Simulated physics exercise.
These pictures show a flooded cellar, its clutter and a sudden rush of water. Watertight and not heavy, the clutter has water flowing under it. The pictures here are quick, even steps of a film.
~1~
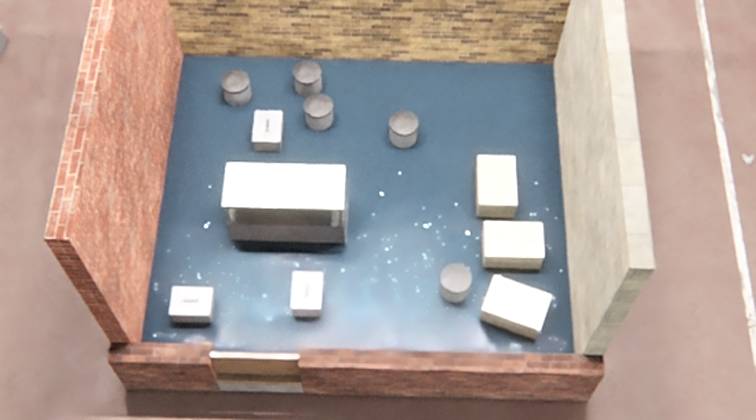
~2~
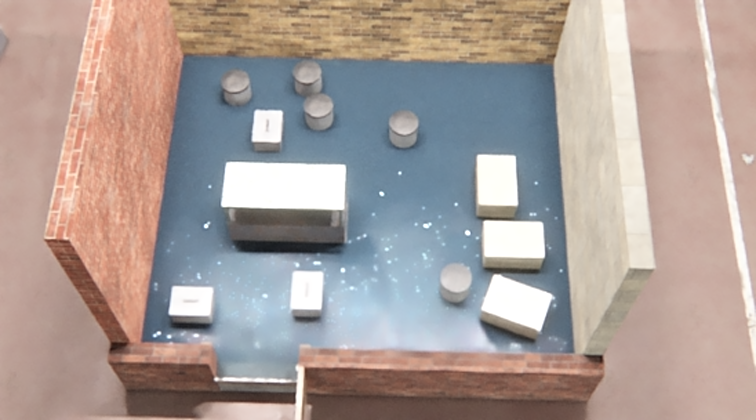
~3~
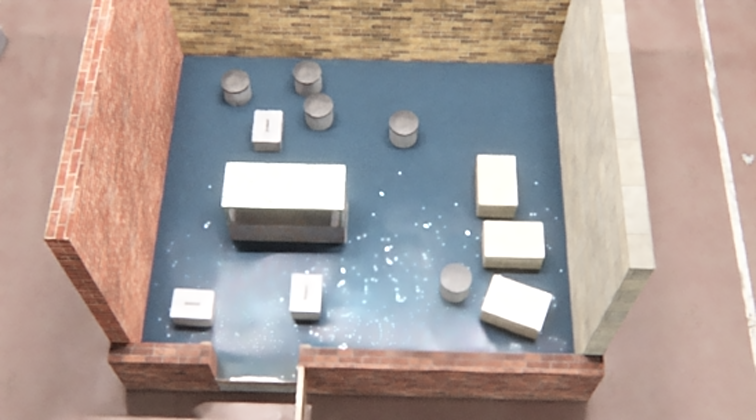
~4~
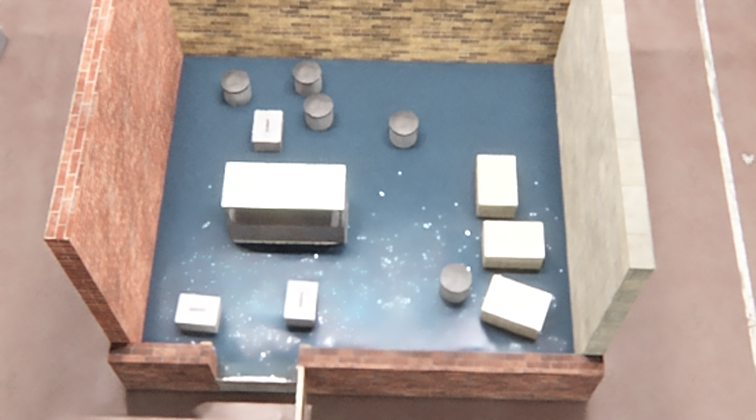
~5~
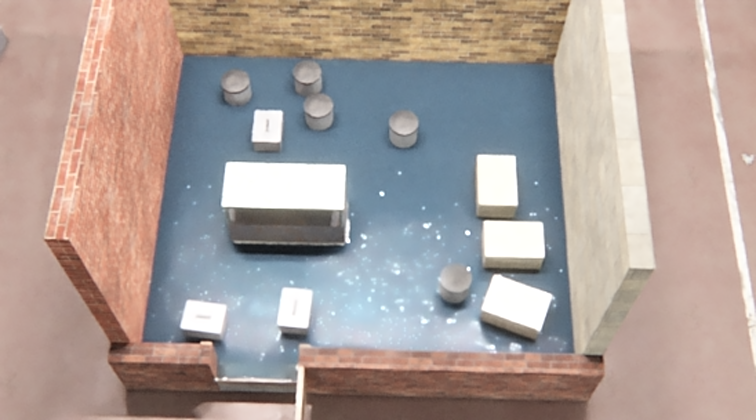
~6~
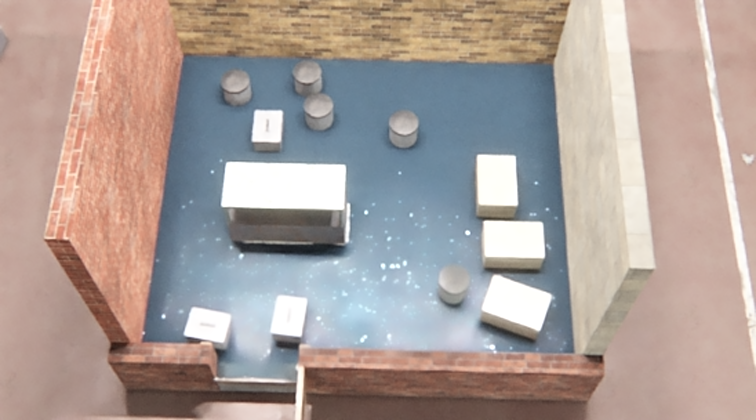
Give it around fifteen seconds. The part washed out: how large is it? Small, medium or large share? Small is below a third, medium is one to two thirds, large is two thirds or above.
A small share.
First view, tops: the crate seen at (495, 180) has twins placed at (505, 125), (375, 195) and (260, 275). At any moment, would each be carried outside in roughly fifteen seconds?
Copy by copy, in the order given: Not carried off, swept away, swept away.
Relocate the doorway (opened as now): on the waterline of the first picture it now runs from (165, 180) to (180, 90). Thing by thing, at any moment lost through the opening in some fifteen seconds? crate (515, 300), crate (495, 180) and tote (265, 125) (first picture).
Each in turn: Never leaves, never leaves, exits.
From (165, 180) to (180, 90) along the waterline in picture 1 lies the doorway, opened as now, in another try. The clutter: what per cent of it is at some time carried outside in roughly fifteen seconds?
Estimated share: Around 50 %.
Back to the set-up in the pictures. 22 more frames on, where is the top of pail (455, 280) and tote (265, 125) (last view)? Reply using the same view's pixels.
Roughly at (325, 328) and (234, 159).
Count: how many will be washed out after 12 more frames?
The count is 2.
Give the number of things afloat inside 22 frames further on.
I count 9.
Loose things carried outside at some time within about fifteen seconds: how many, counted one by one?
The figure is 3.
A moment on, 0 of 11 are out; 11 afloat.
Next, 2 of 11 are out; 9 afloat.
Later, 2 of 11 are out; 9 afloat.
In the end, 3 of 11 are out; 8 afloat.
